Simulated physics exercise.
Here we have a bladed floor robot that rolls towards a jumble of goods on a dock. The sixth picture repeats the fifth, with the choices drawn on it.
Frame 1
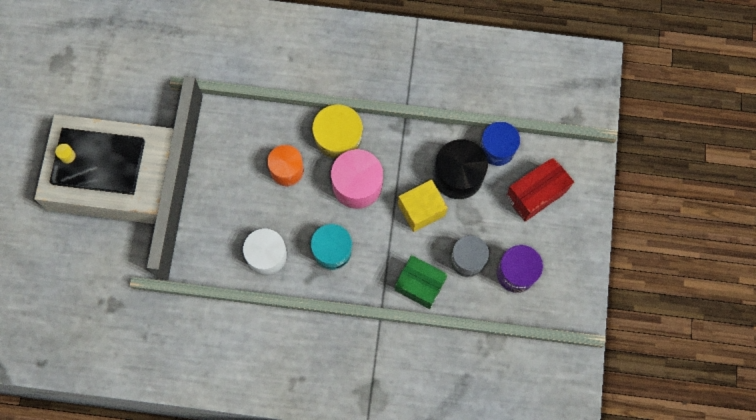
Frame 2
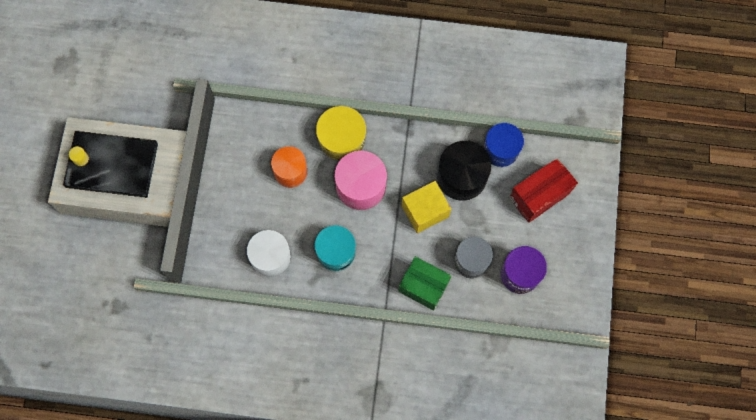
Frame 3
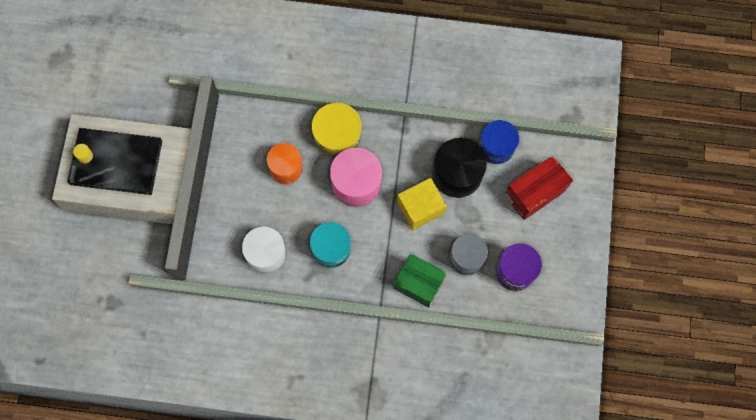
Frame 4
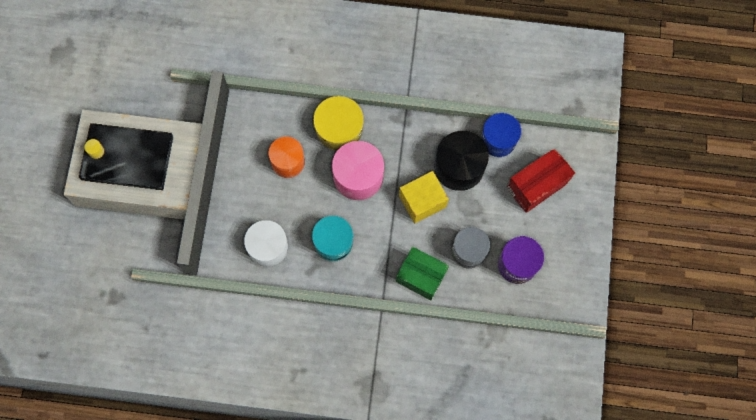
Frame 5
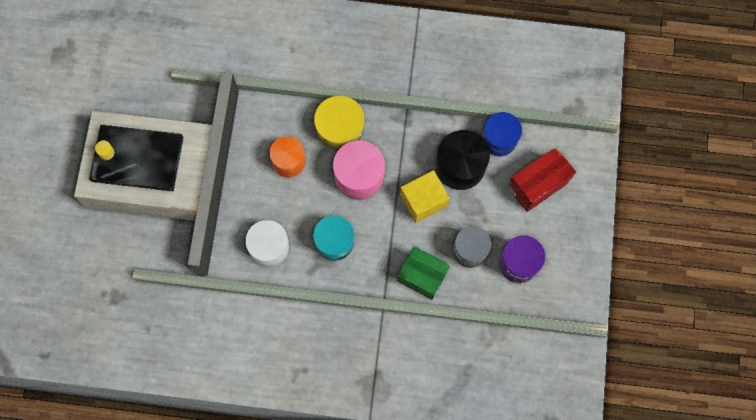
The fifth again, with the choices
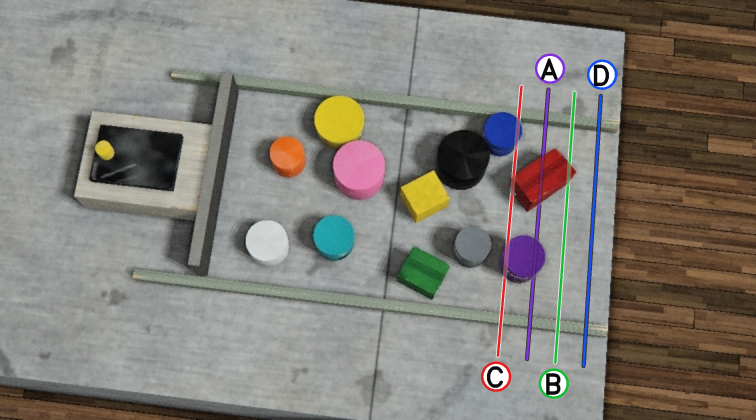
A pale, boxy robot with a wide grey blade sits at the left of a grey concrete dock beside brown planking, seen from high above. Ahead of it, between two pale green rails, stand yellow, orange, pink, white and turquoise round goods, with black, blue, grey and purple ones farther right among yellow, green and red blocks. The robot rolls slowly rightward, touching none of them, while the view jitters slightly.
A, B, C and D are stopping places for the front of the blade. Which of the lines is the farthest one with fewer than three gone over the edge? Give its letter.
No farther than C.
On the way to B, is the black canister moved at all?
By then, yes.
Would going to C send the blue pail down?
By then, no.
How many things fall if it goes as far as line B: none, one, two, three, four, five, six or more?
In all, six or more.
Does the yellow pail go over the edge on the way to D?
Yes.
On the marked copy, A at (538, 219); B at (565, 222); C at (510, 216); D at (593, 226).
Taking C. A third of the way, robot (251, 171); yellow pail (360, 126); white canister (337, 258).
Two thirds of the way, robot (358, 184); purple pail (557, 259); red box (547, 184).
When it is over, robot (443, 194); purple pail over the edge; red box over the edge; two fallen.
As for the rest, A drops three; B drops seven; D drops ten.
